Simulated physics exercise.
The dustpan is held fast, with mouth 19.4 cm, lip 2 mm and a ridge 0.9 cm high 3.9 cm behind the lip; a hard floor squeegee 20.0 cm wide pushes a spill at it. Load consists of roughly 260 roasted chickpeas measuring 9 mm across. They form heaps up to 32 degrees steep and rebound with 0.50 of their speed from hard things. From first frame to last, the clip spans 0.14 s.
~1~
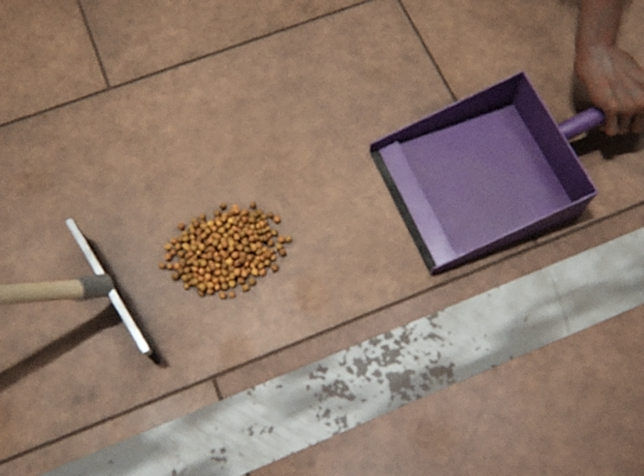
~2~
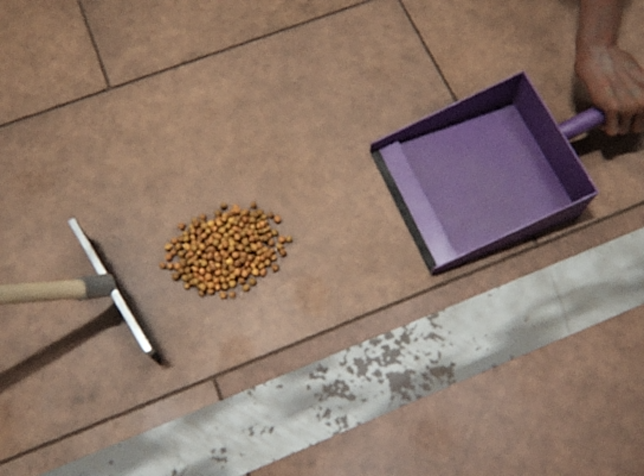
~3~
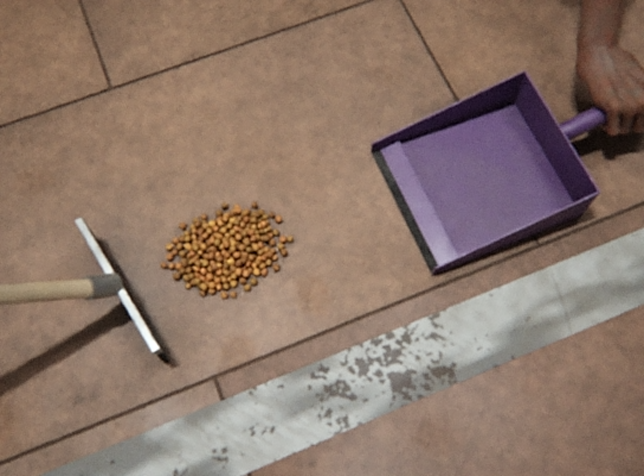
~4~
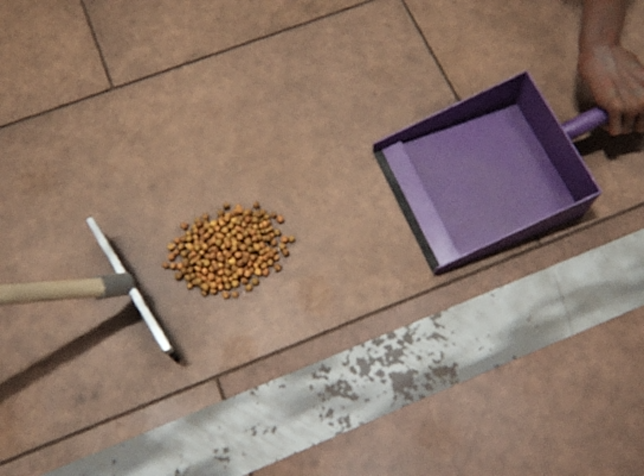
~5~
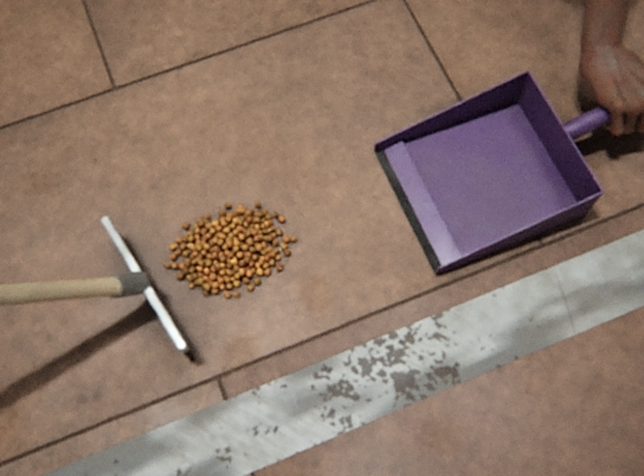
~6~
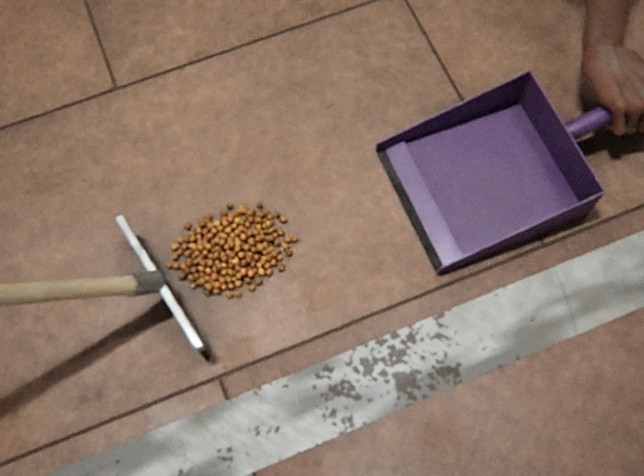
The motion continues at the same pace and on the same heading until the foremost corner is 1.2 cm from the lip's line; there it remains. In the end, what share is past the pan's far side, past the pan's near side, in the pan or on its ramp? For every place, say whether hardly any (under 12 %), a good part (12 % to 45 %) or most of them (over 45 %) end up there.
As I see it, far side: You'll see a middling helping of it there. Near side: You'll see just a dash of it there. Pan: You'll see just a dash of it there.
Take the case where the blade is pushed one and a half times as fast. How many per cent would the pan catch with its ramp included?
Then roughly 20 per cent.
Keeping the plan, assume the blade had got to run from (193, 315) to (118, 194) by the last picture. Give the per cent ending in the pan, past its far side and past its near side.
That ends as pan 10, far 60, and near 0.
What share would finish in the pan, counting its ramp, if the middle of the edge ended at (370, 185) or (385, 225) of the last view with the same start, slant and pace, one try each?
I'd expect around 35 percent, then around 25 percent.
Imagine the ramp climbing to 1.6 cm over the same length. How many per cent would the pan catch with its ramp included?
I'd put it near 5 per cent, ramp counted.
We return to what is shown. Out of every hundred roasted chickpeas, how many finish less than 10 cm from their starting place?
Roughly 35 per cent.
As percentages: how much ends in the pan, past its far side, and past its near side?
Far side 15, near side 0, pan 10.
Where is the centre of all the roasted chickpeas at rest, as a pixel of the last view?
After settling, the middle sits near (364, 193).
Then, 0.27 s after the last picture, middle of the blade 18 cm from the lip; 0 % over the lip, far side 10 %, near side 0 %.
Then, 0.44 s after the last picture, middle of the blade 9 cm from the lip; 0 % over the lip, far side 15 %, near side 0 %.
Then, 0.74 s after the last picture, middle of the blade 3 cm from the lip; 10 % over the lip, far side 15 %, near side 0 %.
In the end, far side 15 %, near side 0 %, pan 10 %, in front of the lip or behind the blade 75 %.
